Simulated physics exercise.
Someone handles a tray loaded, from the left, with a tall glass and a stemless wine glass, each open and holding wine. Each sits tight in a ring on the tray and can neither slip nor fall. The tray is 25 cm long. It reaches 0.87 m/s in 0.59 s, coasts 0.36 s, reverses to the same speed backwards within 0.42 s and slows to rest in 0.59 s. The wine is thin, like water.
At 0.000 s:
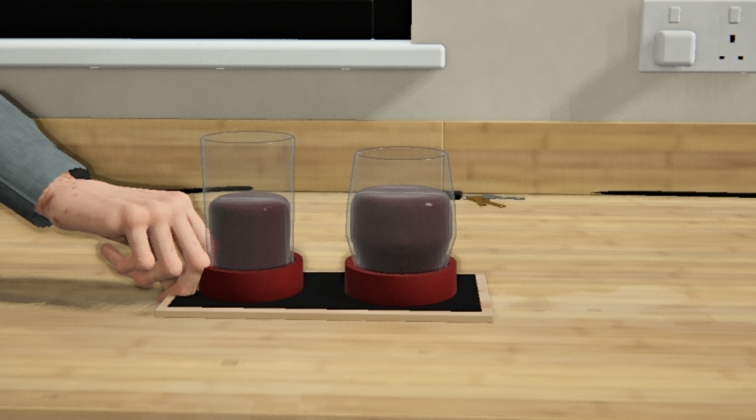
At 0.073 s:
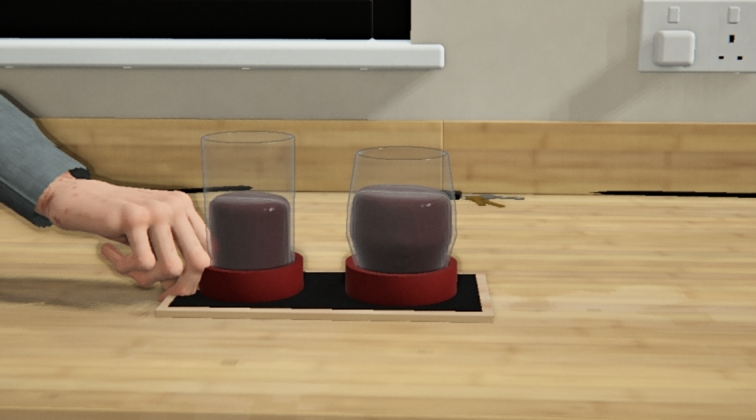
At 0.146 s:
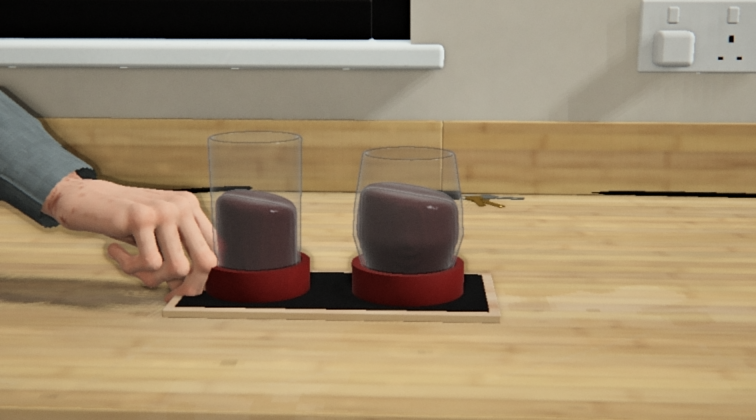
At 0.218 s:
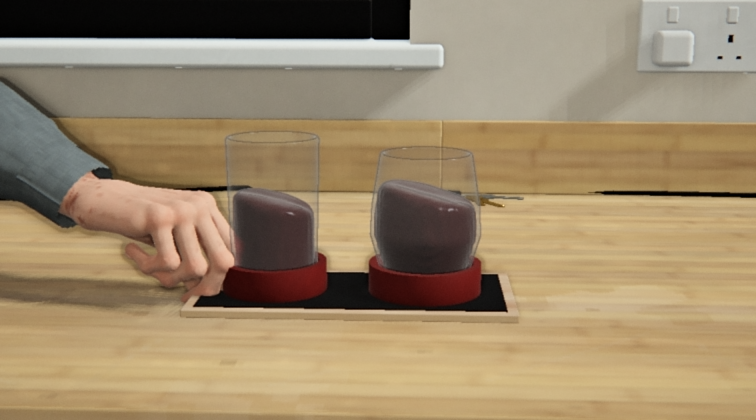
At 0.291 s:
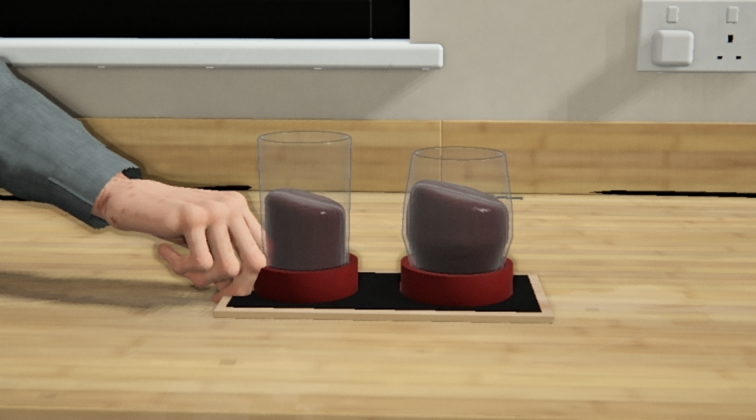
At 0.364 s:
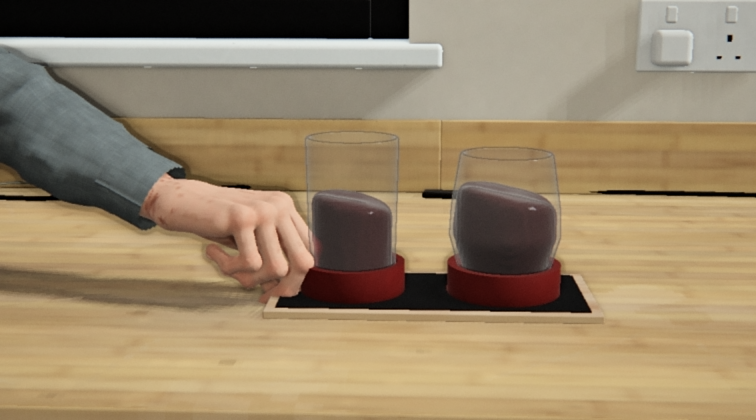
To begin with, a hand holds the left end of a small tray carrying two clear glasses of dark wine, their surfaces level. The hand then pushes the tray rightward along the wooden counter, and the wine in both glasses tilts, higher on the left, staying slanted as the tray slides farther.
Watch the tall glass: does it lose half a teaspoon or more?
The tall glass stays dry outside.
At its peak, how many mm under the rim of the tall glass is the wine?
About 21 mm.
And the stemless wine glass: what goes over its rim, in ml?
About 0 ml.
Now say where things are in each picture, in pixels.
In the first picture, 0.0 cm from the start; tall glass, level (212, 198) left, (290, 199) right, rim (292, 140); stemless wine glass, level (354, 193) left, (450, 194) right, rim (446, 156); the wine in the tall glass stands 49 mm below the rim.
In the second picture, 0.1 cm from the start; tall glass, level (211, 198) left, (290, 200) right.
In the third picture, 0.6 cm from the start; tall glass, level (218, 194) left, (298, 204) right.
In the fourth picture, 2.0 cm from the start; tall glass, level (235, 192) left, (315, 205) right.
In the fifth picture, 4.6 cm from the start; tall glass, level (266, 192) left, (345, 205) right.
In the sixth picture, 8.3 cm from the start; tall glass, level (312, 194) left, (392, 206) right; stemless wine glass, level (459, 186) left, (548, 200) right.
By 0.82 s the tray moves at 0.87 m/s; losses from the left are 0, 0 ml.
By 1.28 s the tray moves at 0.70 m/s; losses from the left are 0, 0 ml.
By 1.75 s the tray moves at 0.26 m/s; losses from the left are 0, 0 ml.
By 2.21 s the tray moves at 0.00 m/s; losses from the left are 0, 0 ml.
At rest losses from the left are 0, 0 ml.
